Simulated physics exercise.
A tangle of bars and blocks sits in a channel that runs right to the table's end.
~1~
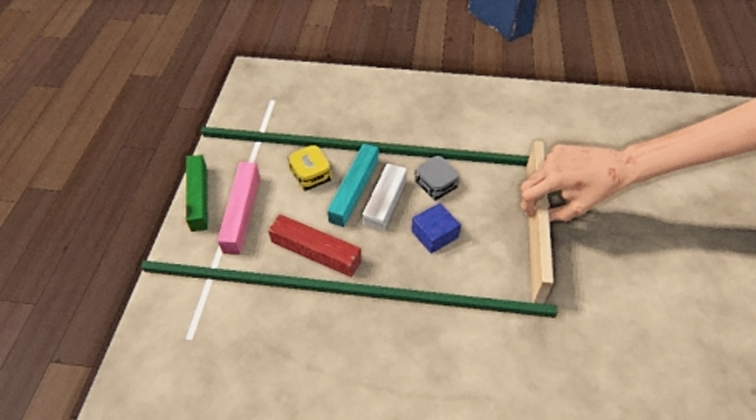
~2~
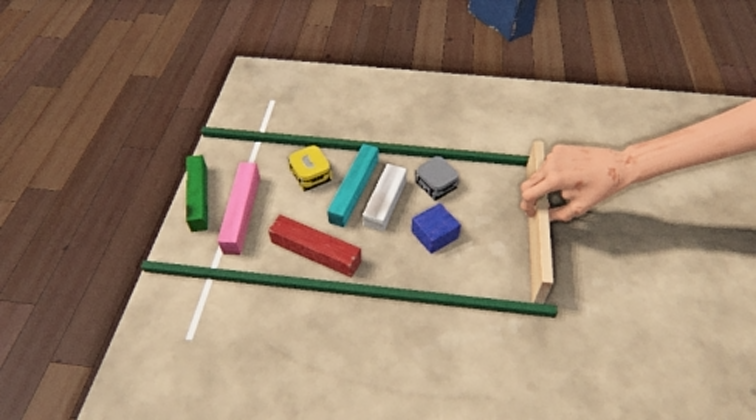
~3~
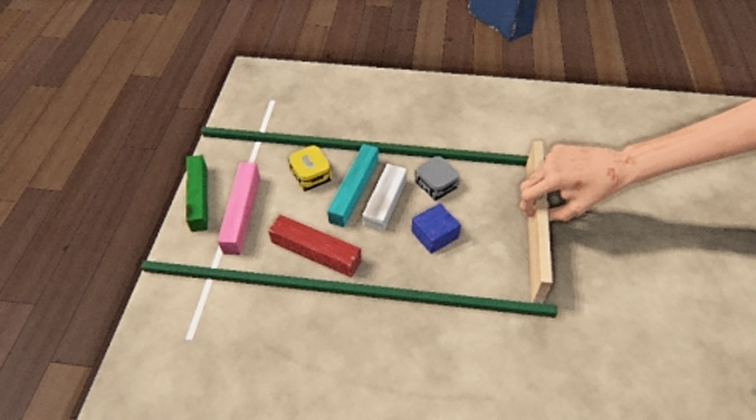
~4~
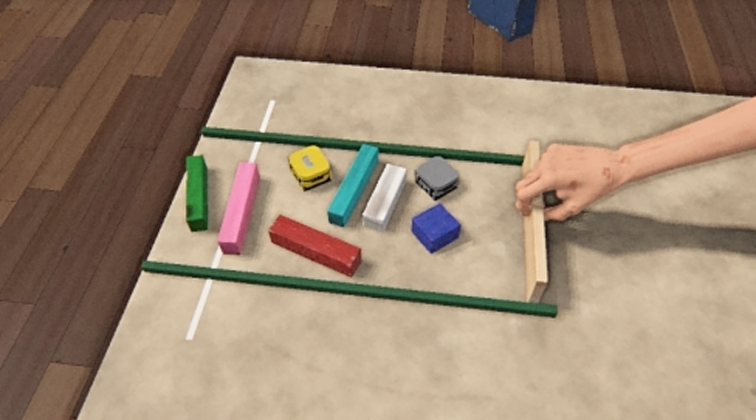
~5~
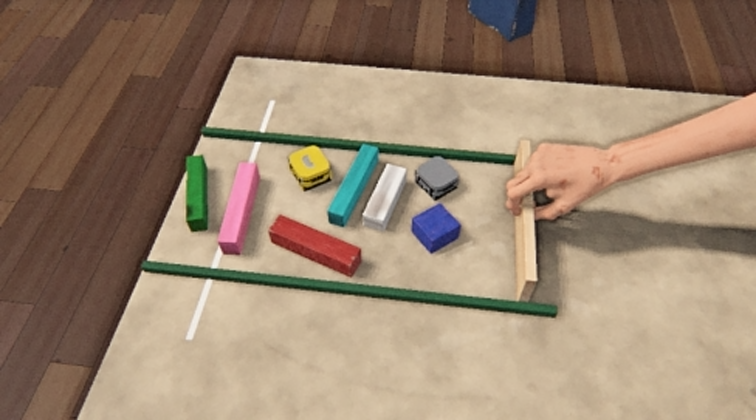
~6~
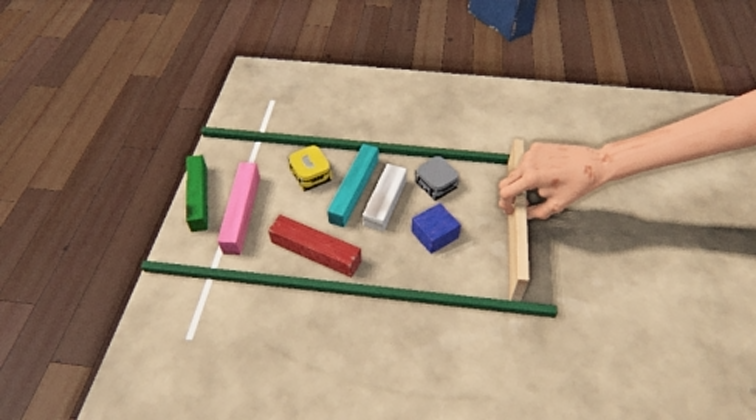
A hand sliding a wooden board slightly left between two green rails, toward coloured sticks, blocks and cases that stay still.
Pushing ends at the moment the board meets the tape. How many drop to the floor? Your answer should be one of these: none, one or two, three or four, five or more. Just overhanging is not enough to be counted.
The count is three or four.
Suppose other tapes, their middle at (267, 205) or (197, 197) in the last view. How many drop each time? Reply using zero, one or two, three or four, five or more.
Going one tape after another, I'd say one or two for the first and at least five for the second.
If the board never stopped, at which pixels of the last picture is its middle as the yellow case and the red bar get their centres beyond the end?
The middle is at (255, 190) when it's the yellow case, and at (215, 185) when it's the red bar.
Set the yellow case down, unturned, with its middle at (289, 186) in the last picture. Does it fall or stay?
Lab note: It goes off the edge.
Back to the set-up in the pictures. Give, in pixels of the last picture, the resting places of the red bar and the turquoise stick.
The first comes to rest at (179, 226), and the second at (186, 164).
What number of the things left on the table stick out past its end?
That adds up to 2.
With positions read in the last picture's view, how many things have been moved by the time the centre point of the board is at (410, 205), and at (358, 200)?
So far 4, and 6 at the second.
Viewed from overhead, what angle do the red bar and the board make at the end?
Angle: Close to 60 degrees.
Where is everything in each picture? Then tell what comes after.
In the first picture, green stick (197, 192); pink stick (240, 207); yellow case (310, 168); board (538, 218); tape (238, 201).
In the second picture, pink stick (240, 207); turquoise stick (354, 184).
In the third picture, yellow case (310, 169); red bar (315, 246).
In the fourth picture, green stick (197, 192); blue block (436, 228).
In the fifth picture, pink stick (240, 207); board (524, 217).
In the sixth picture, green stick (197, 192); pink stick (240, 207); yellow case (310, 169); board (517, 216); tape (238, 201).
Soon after, none off yet; green stick at rest near (197, 192); pink stick at rest near (240, 207); yellow case moving near (304, 167).
In the end, the number that fall off is three or four; gone, yellow case, pink stick and green stick.
